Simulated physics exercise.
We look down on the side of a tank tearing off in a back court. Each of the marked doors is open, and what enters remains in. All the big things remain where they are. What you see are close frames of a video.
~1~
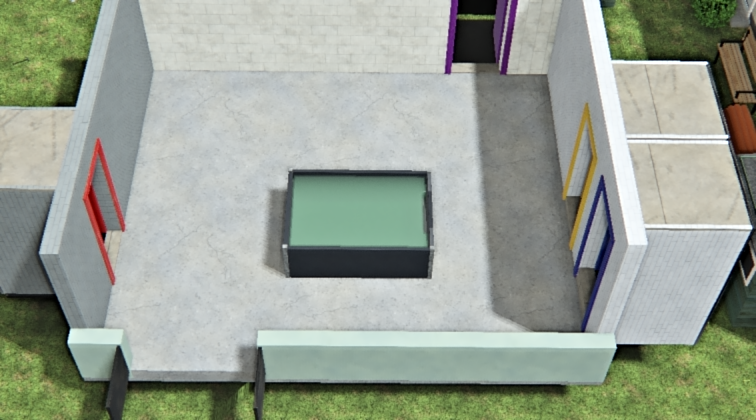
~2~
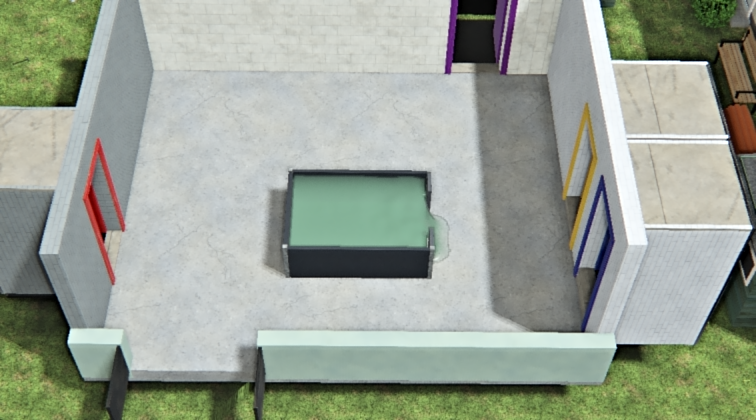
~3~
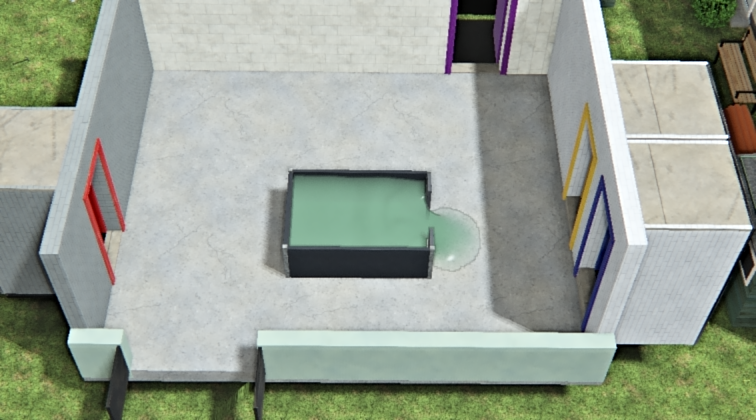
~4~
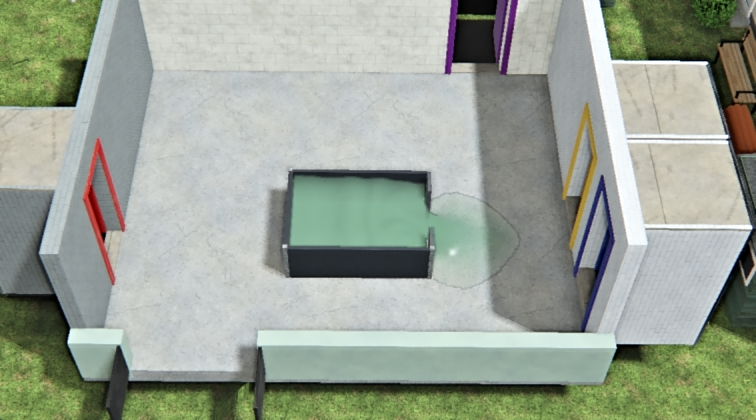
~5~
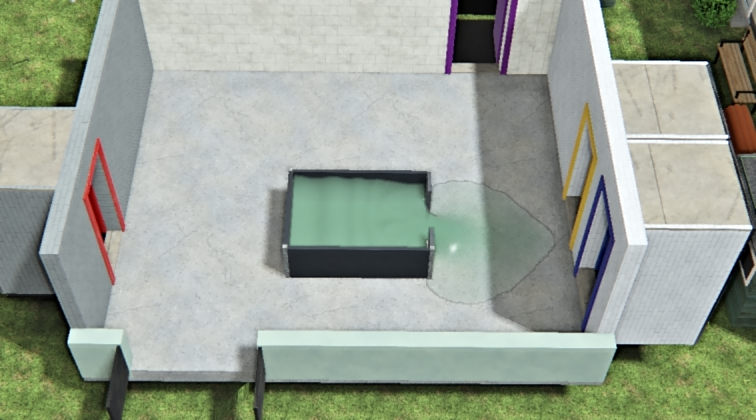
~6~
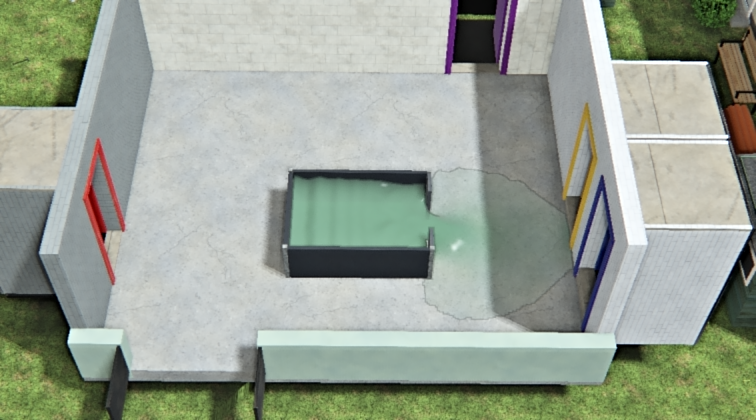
Green-tinted water pours from a gap in the right side of a dark rectangular tank in a walled court, spreading rightward across the grey floor in a widening rounded pool toward the yellow and blue doorways as the tank's level lowers.
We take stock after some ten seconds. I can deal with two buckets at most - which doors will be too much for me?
Here is how it goes: The purple door will be too much; the blue door will be manageable; the yellow door will be too much; the red door will be manageable.
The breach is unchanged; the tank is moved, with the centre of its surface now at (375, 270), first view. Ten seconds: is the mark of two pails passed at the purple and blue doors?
Result - purple: Past the limit; blue: Past the limit.
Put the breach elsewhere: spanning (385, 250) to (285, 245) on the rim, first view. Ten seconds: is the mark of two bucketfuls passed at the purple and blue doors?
In that setup the purple door runs over the limit, but the blue door keeps within bounds.
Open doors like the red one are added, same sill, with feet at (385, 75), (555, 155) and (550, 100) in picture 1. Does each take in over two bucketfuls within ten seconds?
Door by door: Ends up below, ends up above, ends up above.
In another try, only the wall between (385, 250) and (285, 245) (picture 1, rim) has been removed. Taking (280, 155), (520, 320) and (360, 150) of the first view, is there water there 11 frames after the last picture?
Unwetted, submerged, unwetted.
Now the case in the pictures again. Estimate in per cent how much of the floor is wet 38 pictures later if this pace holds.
That works out at 60 %.
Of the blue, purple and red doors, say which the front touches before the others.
Looks like the one in blue gets there first.
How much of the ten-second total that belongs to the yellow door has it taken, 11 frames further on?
By then roughly 60 percent of the ten-second total is in.
A moment on, water covers 20 % of the floor; the purple door not reached, the blue door wet at the sill, nothing in, the yellow door over two buckets in, the red door not reached.
Next, water covers 20 % of the floor; the purple door not reached, the blue door wet at the sill, nothing in, the yellow door far over two buckets in, the red door not reached.
Then, water covers 35 % of the floor; the purple door under two buckets in, the blue door wet at the sill, nothing in, the yellow door far over two buckets in, the red door not reached.
Later, water covers 60 % of the floor; the purple door over two buckets in, the blue door wet at the sill, nothing in, the yellow door far over two buckets in, the red door wet at the sill, nothing in.
In the end, water covers 95 % of the floor; the purple door over two buckets in, the blue door wet at the sill, nothing in, the yellow door far over two buckets in, the red door wet at the sill, nothing in.
